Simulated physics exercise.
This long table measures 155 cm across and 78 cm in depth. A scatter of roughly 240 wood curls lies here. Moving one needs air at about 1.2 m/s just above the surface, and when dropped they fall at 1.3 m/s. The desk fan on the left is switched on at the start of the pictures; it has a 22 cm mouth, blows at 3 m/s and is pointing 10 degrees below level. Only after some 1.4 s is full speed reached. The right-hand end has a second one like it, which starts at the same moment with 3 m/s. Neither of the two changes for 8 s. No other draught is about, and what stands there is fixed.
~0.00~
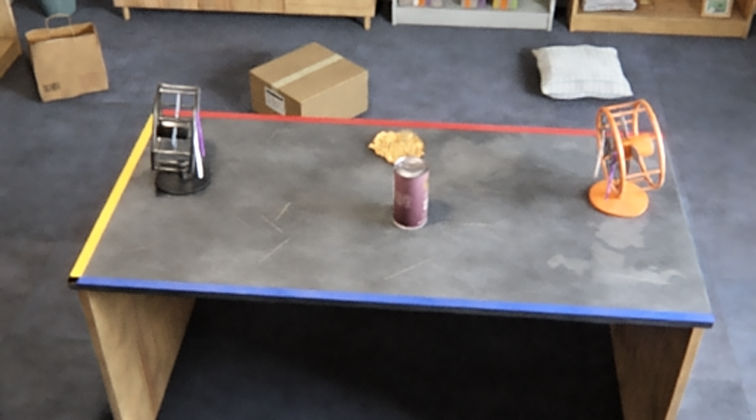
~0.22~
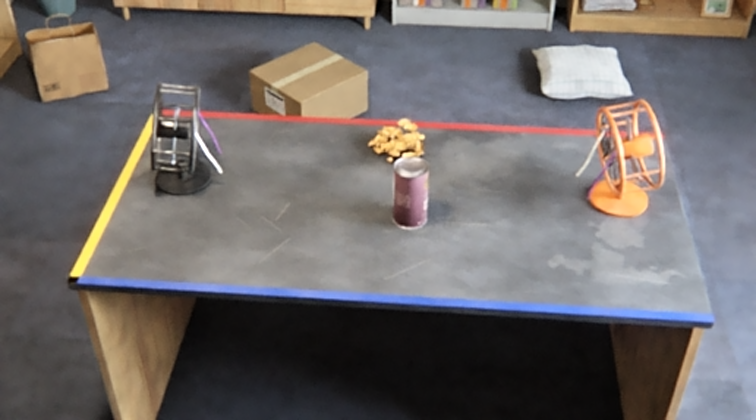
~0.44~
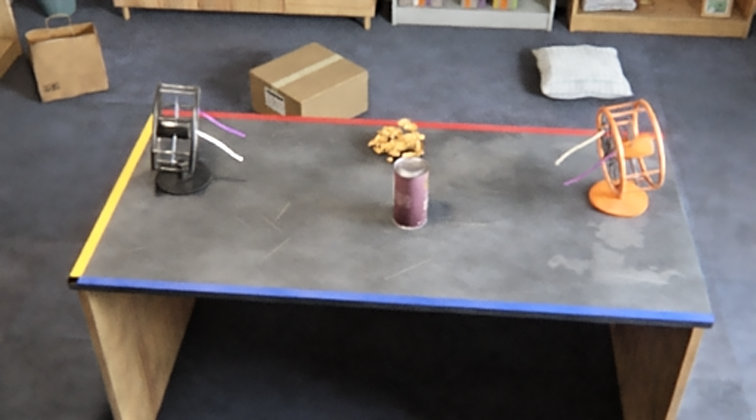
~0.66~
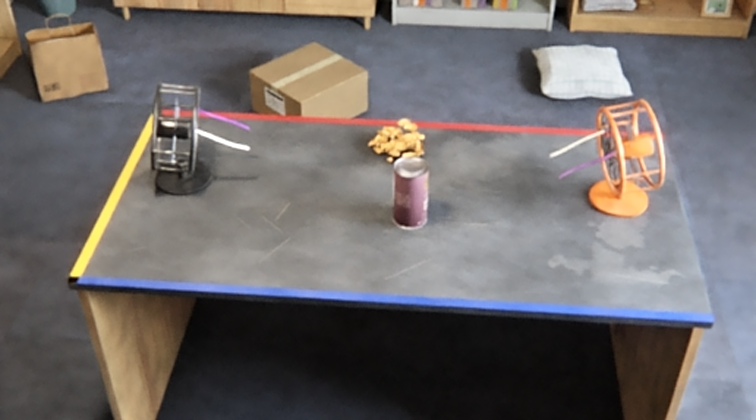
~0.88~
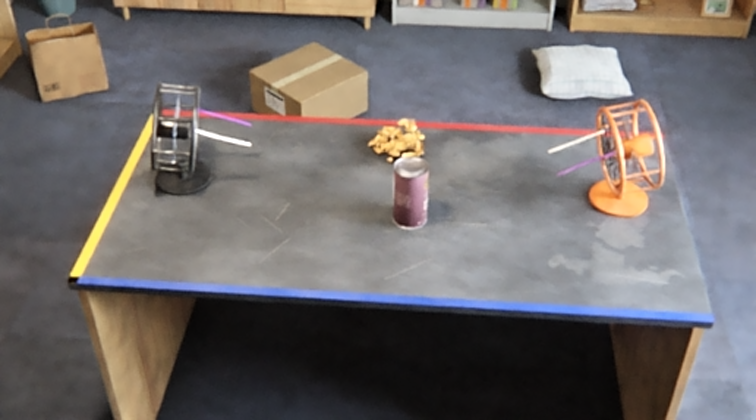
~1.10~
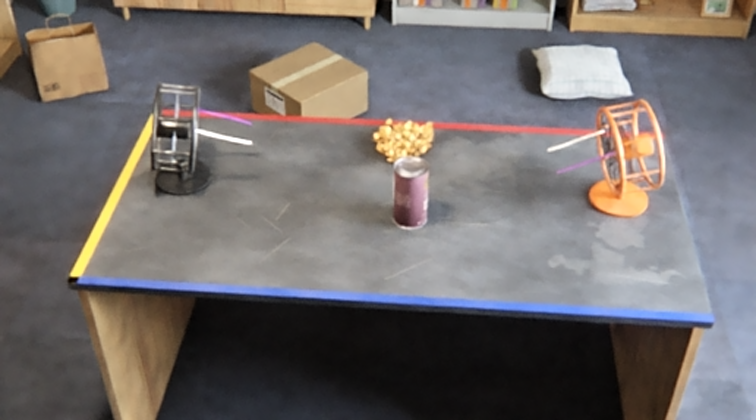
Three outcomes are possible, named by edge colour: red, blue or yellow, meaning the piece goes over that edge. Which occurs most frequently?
The red edge gets the most.
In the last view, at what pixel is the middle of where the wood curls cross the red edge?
Somewhere about (419, 123).
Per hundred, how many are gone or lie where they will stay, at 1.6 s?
I would put it at around 80 %.
After 1.6 s the count stands so, 0 % are over the yellow edge, 0 % over the blue edge and 100 % over the red edge.
After 2.6 s the count stands so, 0 % are over the yellow edge, 0 % over the blue edge and 100 % over the red edge.
After 4.4 s the count stands so, 0 % are over the yellow edge, 0 % over the blue edge and 100 % over the red edge.
After 8.0 s, at the end, 0 % are over the yellow edge, 0 % over the blue edge and 100 % over the red edge.
